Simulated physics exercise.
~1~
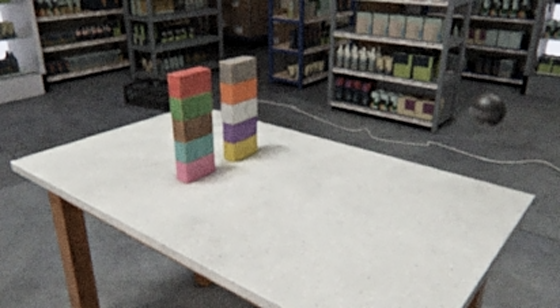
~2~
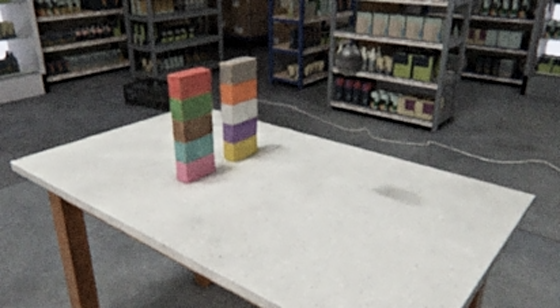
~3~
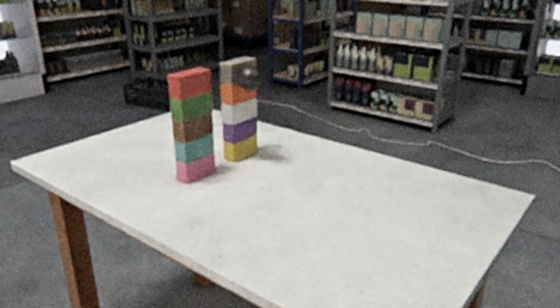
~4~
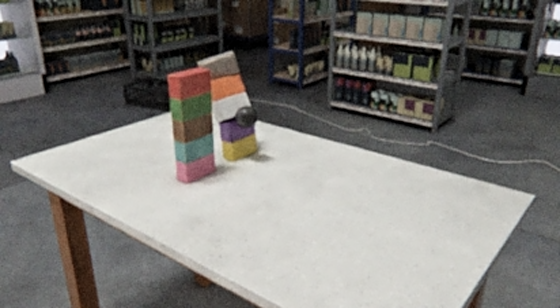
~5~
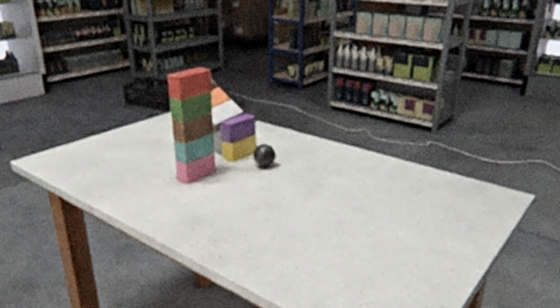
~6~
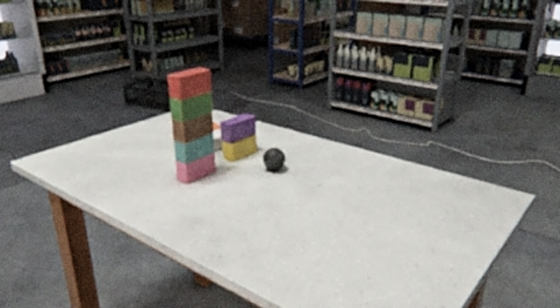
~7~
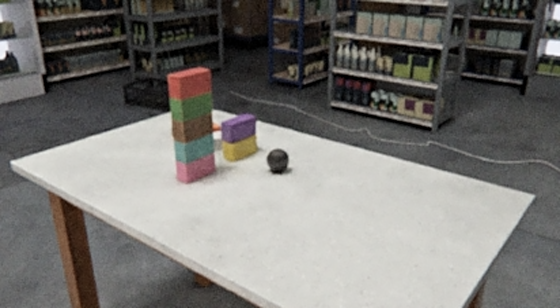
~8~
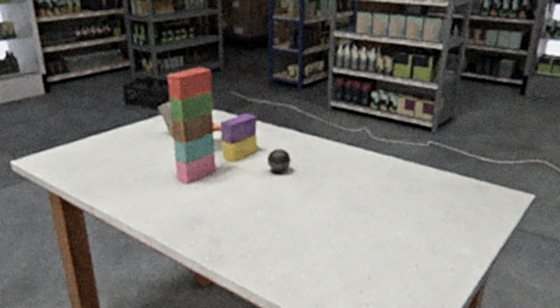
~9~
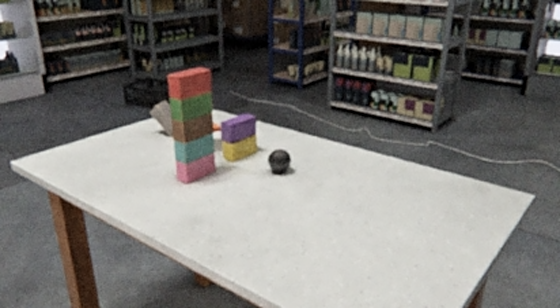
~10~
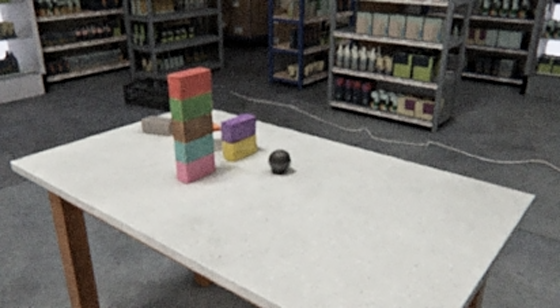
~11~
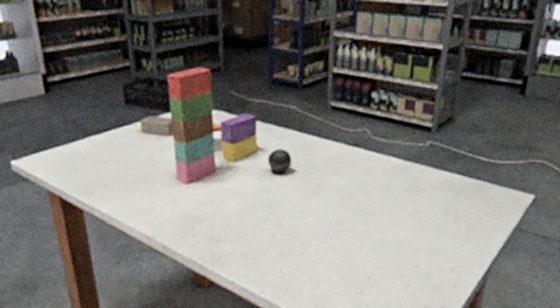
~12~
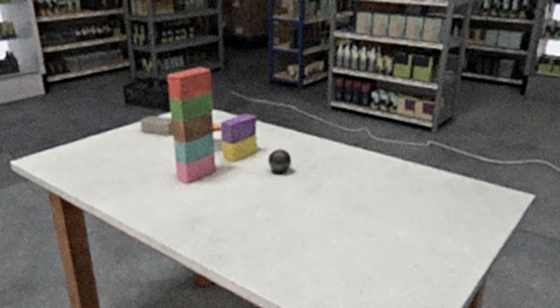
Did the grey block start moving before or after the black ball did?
The grey block started moving after the black ball, which was already flying left while the grey block still sat on top of its stack.
A black ball flew in from the right and struck the rear stack on the table, toppling its grey, orange and white blocks leftward. The ball dropped and settled beside the purple and yellow blocks, which stayed stacked, while the front stack remained upright.
